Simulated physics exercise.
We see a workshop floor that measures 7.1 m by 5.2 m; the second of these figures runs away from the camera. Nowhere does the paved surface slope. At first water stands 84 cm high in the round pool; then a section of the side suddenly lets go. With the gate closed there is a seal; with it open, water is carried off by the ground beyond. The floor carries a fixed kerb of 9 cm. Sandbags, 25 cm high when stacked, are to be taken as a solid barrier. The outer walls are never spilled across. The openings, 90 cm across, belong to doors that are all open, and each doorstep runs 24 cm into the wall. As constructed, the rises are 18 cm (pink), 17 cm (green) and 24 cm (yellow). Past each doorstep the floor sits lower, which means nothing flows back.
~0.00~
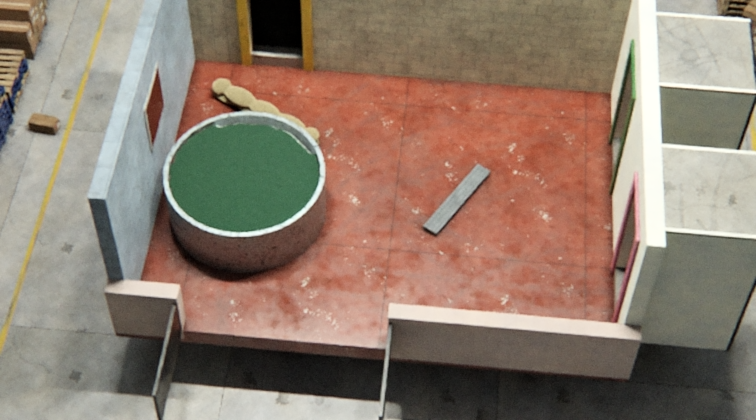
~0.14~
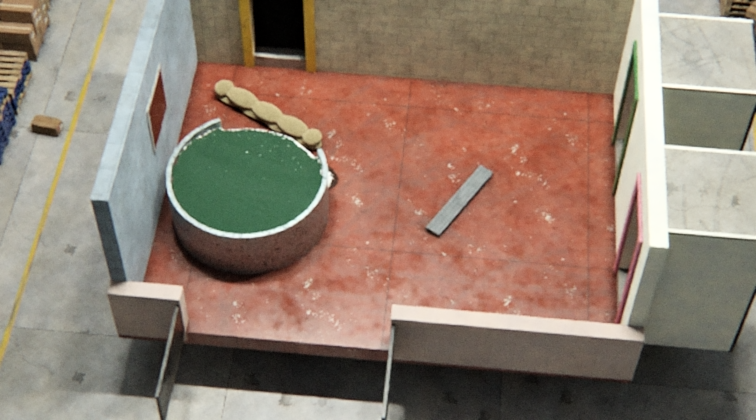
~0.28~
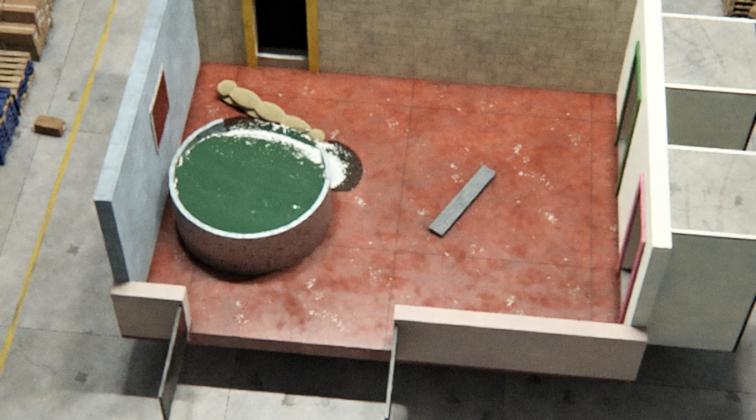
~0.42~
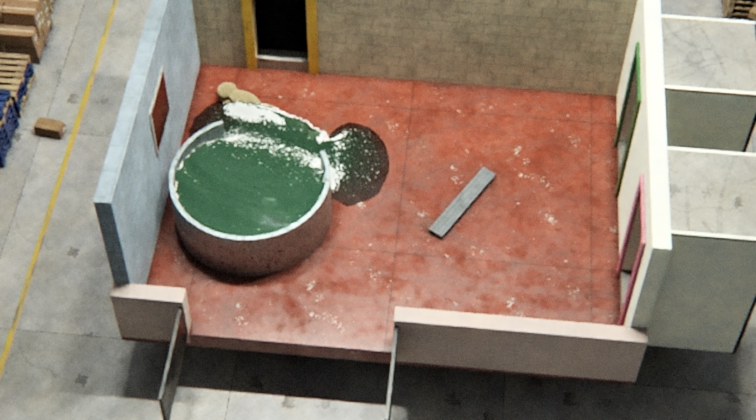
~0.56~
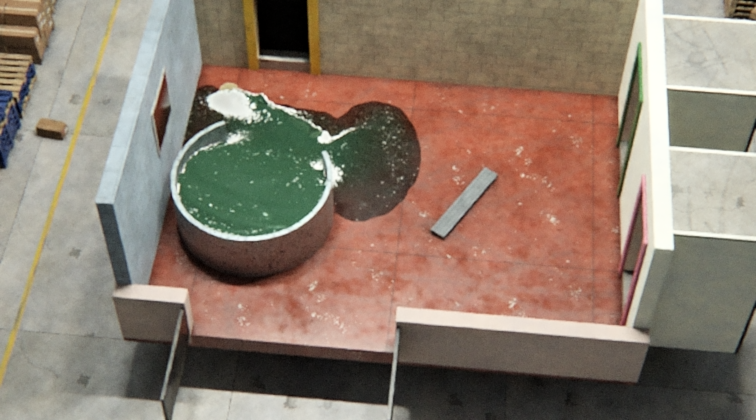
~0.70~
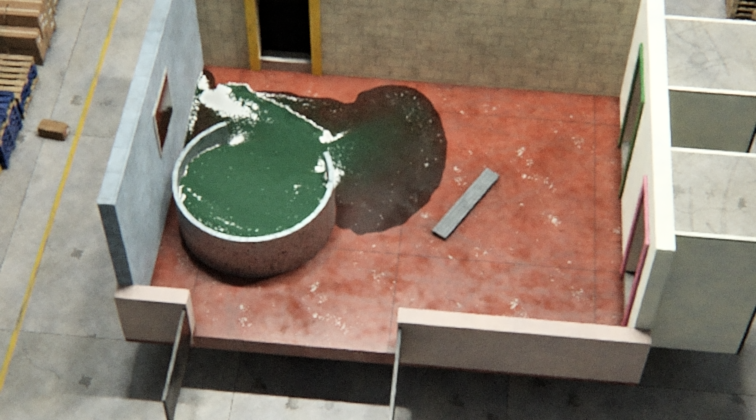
On a red workshop floor, green water in a round pool broke out over the far side, foaming white, and spread behind the pool and rightward in a widening dark patch.
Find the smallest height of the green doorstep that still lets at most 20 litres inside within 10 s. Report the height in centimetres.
The smallest height is roughly 20 cm.
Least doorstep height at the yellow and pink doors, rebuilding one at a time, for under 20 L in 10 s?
Roughly 25 cm for the yellow door and roughly 11.0 cm for the pink door.
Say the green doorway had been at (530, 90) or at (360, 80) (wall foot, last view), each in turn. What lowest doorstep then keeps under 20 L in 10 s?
16 and 20 cm.
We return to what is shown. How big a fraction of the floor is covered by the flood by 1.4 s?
About 35 per cent.
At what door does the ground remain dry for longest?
That's the pink door.
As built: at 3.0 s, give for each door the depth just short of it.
In cm: Pink 0, green 18, yellow 17.
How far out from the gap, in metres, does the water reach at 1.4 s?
About 4.8 metres out.
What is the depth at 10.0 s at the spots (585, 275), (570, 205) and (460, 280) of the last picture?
Approx. 10 / 8 / 8 cm.
After 1.4 s water covers 35 % of the floor, deepest (56 cm) near (306, 152); it has not reached the green door.
After 3.0 s water covers 55 % of the floor, deepest (38 cm) near (203, 71); 18 cm at the green door, 0 litres in over its 17 cm doorstep.
After 10.0 s water covers 95 % of the floor, deepest (14 cm) near (496, 348); 10 cm at the green door, 43 litres in over its 17 cm doorstep.
At the green door as built, the water arrived by 2.4 s and peaked near 25 cm at 4.6 s.
With a doorstep of 16 cm, 53 litres would have come in within the 10 s; with 22 cm, 10 litres. So under 20 litres takes about 20 cm.
